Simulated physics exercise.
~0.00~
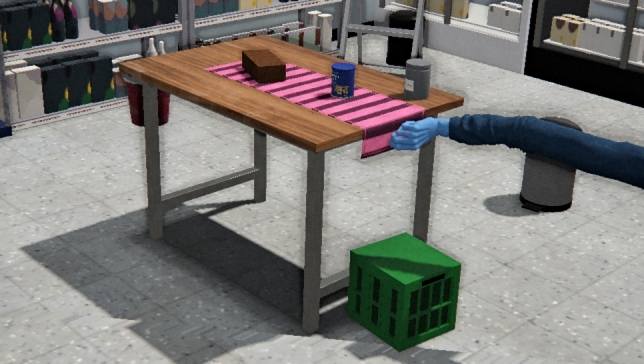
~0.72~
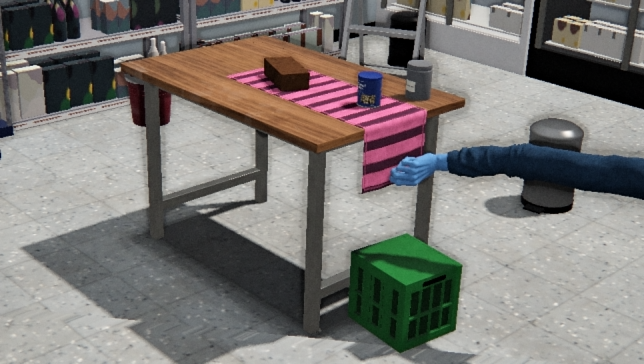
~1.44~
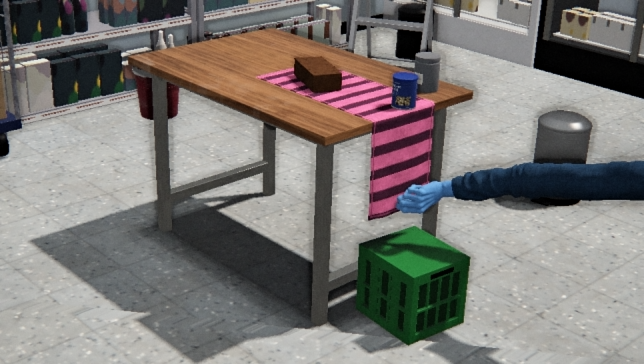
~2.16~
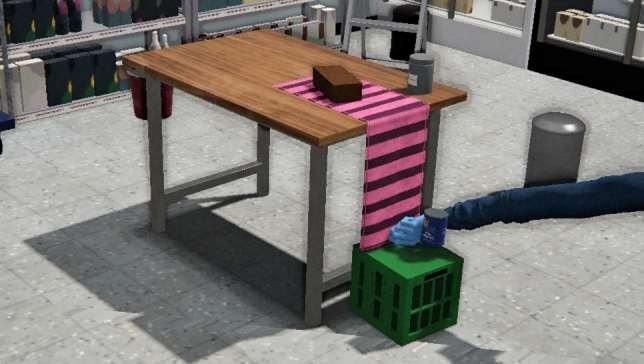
In a shop-like room with stocked shelves, seen from slightly above by a gently swaying camera, a wooden table with grey legs stands on a pale tiled floor. A pink striped towel lies across it under a brown brick and a blue tin, with a grey jar near the right corner and a green crate below. A blue-gloved hand reaches in from the right and draws the hanging end downward. The brick and tin ride along toward the edge while the jar stays put. Finally the towel's end reaches the crate, the tin tips off and is upside down beside the glove, and the brick and jar remain on the table.
